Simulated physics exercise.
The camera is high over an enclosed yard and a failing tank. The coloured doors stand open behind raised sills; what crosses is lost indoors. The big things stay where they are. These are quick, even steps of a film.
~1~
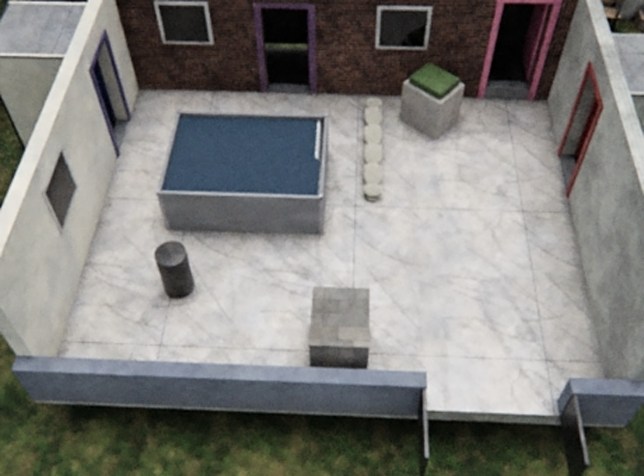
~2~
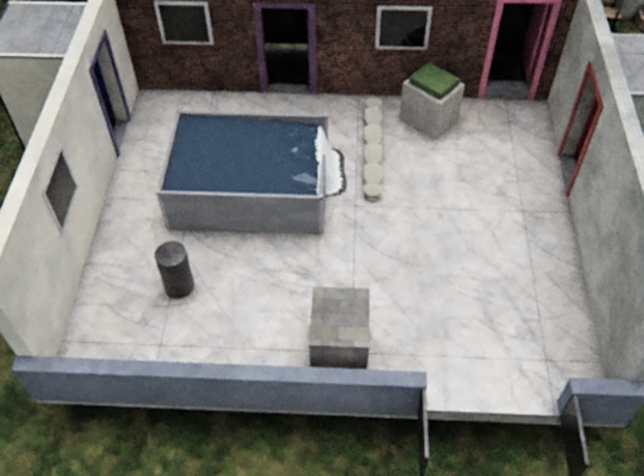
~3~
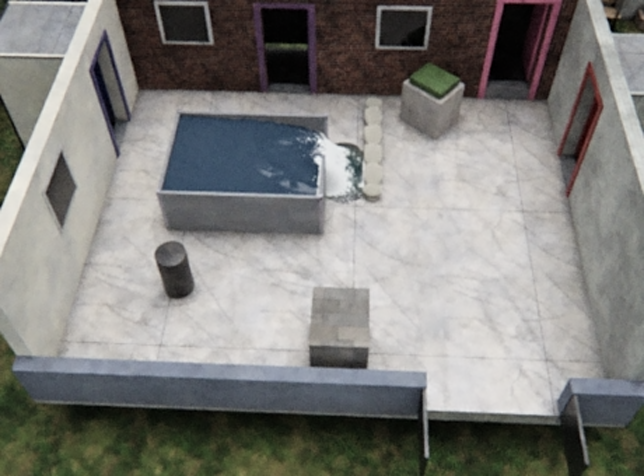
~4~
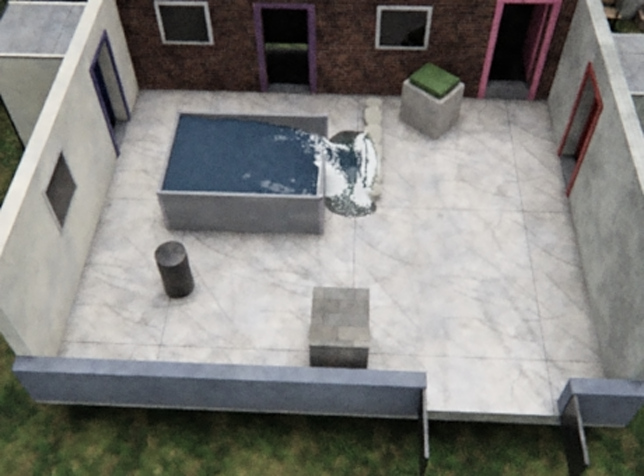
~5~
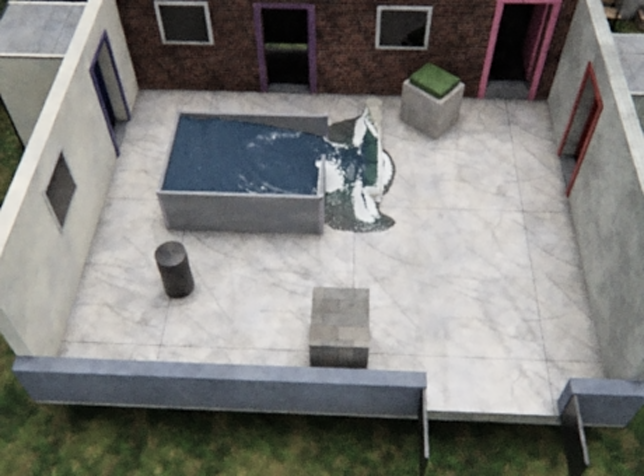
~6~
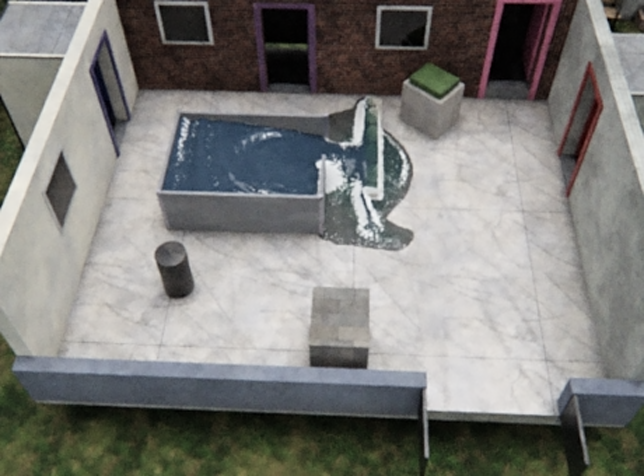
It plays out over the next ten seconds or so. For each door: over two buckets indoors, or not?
In the end: The pink door admits no more than that; the purple door lets in a lot; the red door lets in a lot; the blue door lets in a lot.
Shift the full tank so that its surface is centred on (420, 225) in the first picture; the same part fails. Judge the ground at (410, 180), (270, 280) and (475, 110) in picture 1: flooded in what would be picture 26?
One after the other: Clear, no water, flooded.
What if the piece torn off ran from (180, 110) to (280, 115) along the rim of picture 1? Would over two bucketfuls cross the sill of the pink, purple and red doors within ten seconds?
My reading: Pink door takes less; purple door lets more in; red door takes less.
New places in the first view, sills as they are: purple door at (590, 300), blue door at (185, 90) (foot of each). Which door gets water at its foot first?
That is the one in red.
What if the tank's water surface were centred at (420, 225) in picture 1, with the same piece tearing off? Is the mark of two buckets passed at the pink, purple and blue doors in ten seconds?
In short: The pink door is over; the purple door is under; the blue door is under.
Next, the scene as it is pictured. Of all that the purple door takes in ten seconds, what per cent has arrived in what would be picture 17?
Roughly 0 per cent.
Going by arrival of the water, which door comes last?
The one in blue.
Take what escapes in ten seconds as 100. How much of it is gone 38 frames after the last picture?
About 50 per cent.
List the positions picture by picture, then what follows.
The first picture shows the open tank at (246, 155) is whole and still.
In the second picture, water pours out at (324, 161) and has run to (328, 151).
In the third picture, the front is at (362, 194), out from the gap at (324, 162).
In the fourth picture, the front is at (363, 134), out from the gap at (324, 163).
In the fifth picture, the front is at (363, 117), out from the gap at (324, 163).
In the sixth picture, the front is at (364, 99), out from the gap at (324, 163).
A moment on, water covers 30 % of the floor; the pink door not reached, the purple door wet at the sill, nothing in, the red door not reached, the blue door not reached.
Next, water covers 55 % of the floor; the pink door wet at the sill, nothing in, the purple door wet at the sill, nothing in, the red door under two buckets in, the blue door not reached.
Then, water covers 75 % of the floor; the pink door wet at the sill, nothing in, the purple door under two buckets in, the red door far over two buckets in, the blue door wet at the sill, nothing in.
Later, water covers 85 % of the floor; the pink door wet at the sill, nothing in, the purple door over two buckets in, the red door far over two buckets in, the blue door over two buckets in.
In the end, water covers 95 % of the floor; the pink door wet at the sill, nothing in, the purple door over two buckets in, the red door far over two buckets in, the blue door far over two buckets in.
